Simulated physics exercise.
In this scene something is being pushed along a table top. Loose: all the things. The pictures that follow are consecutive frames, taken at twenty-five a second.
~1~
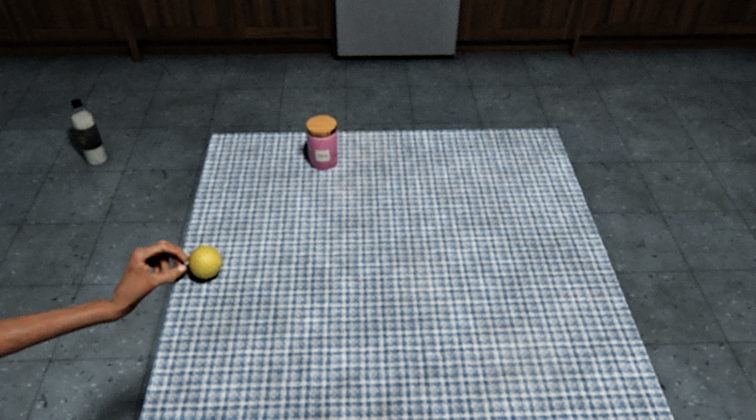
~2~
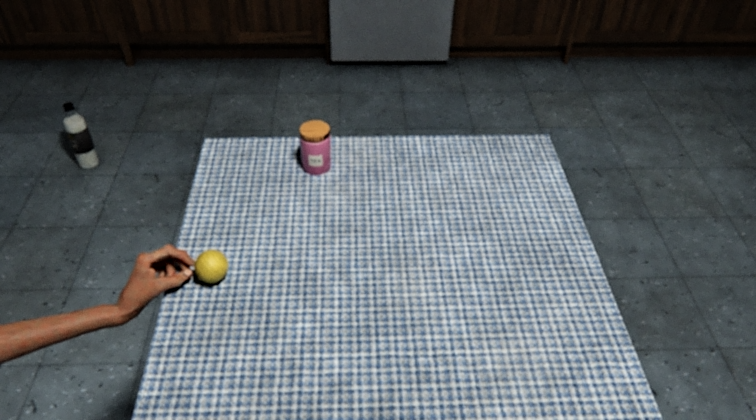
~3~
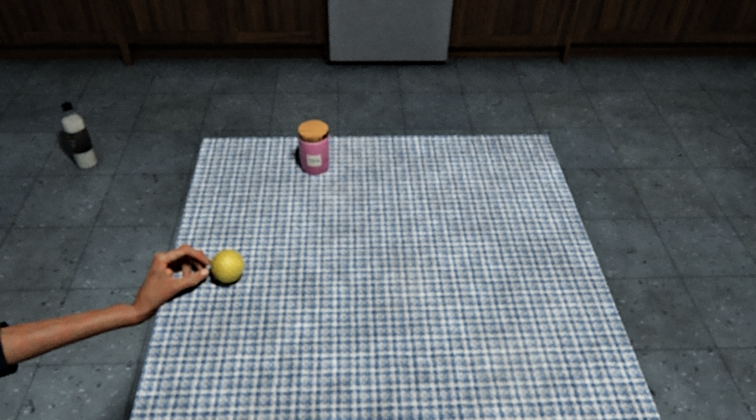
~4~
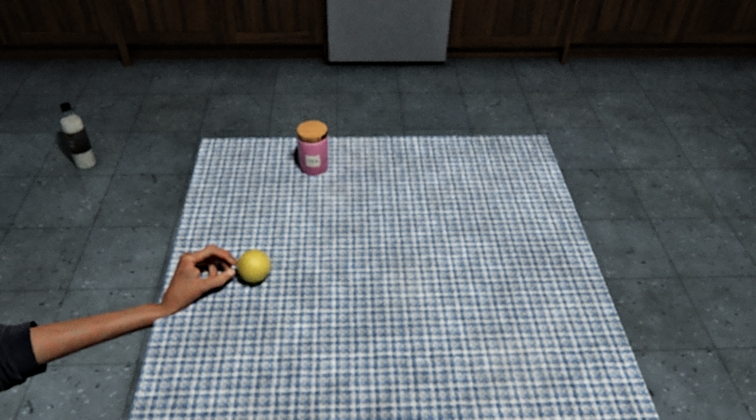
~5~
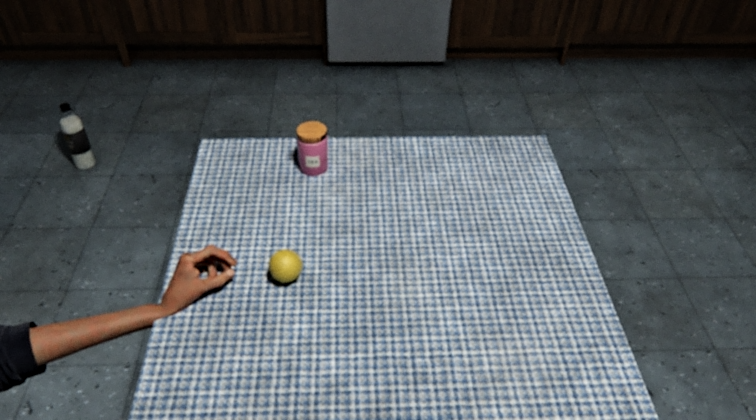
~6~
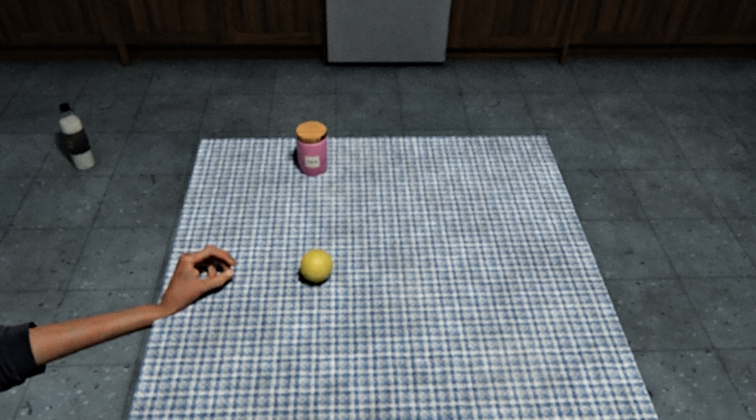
Yellow lemon pushed rightward by a hand across a checked tablecloth, then rolling on alone past a pink lidded jar.
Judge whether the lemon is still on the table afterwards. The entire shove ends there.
It will go past the edge.
Then, 0.40 s on from there, yellow lemon shifted well along near (595, 261).
Then, 0.80 s on from there, yellow lemon now off the table.
In the end, off the table, yellow lemon.
